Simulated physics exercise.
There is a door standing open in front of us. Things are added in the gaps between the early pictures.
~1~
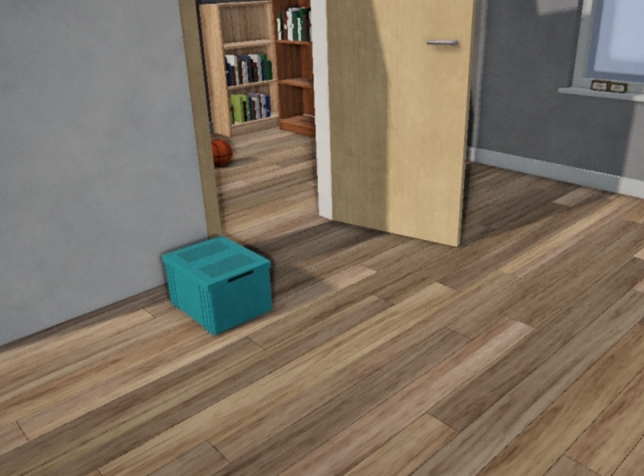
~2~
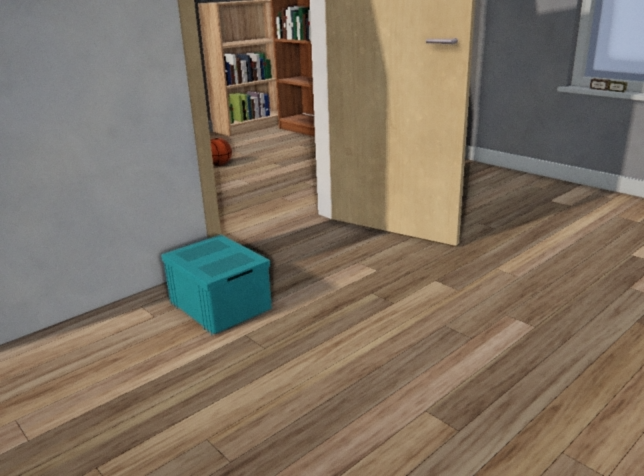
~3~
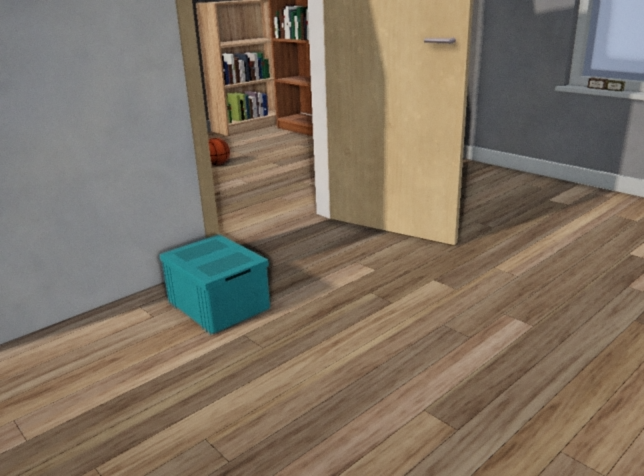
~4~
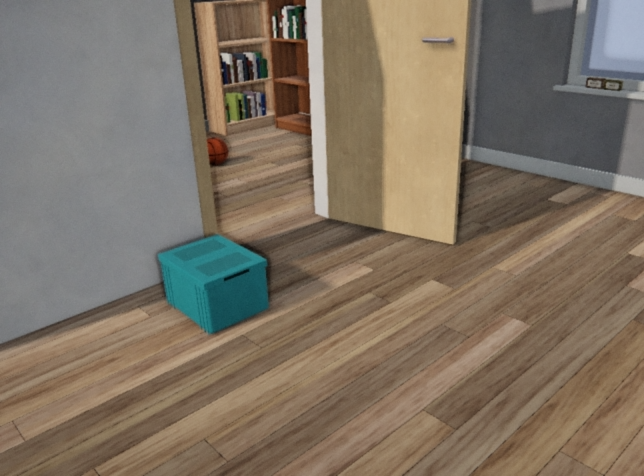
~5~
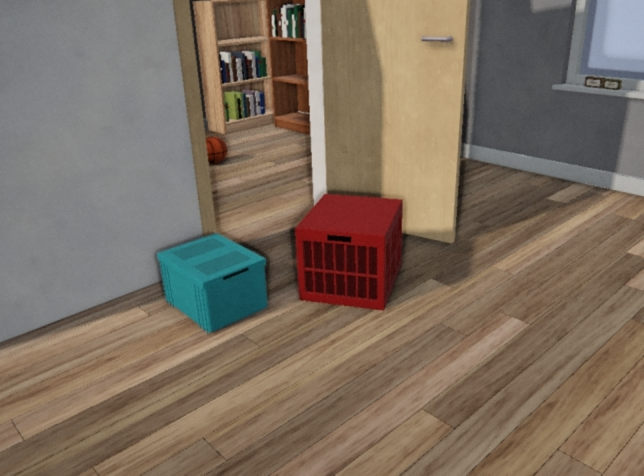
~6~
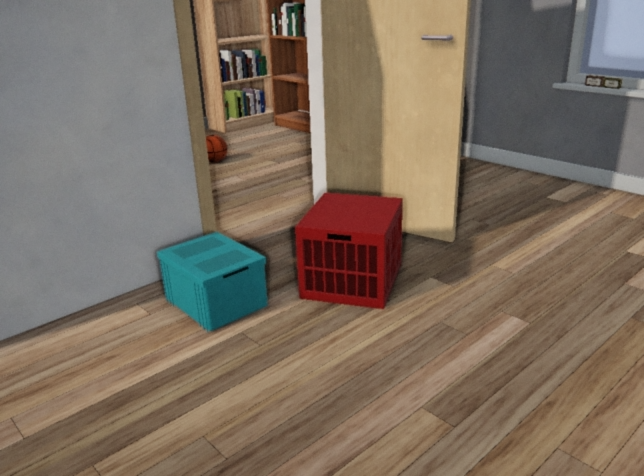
A red crate appears beside the turquoise tote in front of the still, wide-open door.
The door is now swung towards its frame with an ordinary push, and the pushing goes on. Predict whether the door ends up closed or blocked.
The door is kept from its frame.
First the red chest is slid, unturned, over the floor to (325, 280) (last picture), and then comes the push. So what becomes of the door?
The door is obstructed after that.
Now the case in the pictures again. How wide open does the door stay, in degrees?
It stays open at around 75°.
Then, 0.30 s later than the last frame, door at 99°.
Then, 0.50 s later than the last frame, door at 89°.
Then, 0.70 s later than the last frame, door at 77°.
Then, 0.80 s later than the last frame, door at 75°; red chest moved a little near (349, 248).
When it is over, door at 75°; both as before. End places, in pixels of the last picture, red chest near (348, 248).
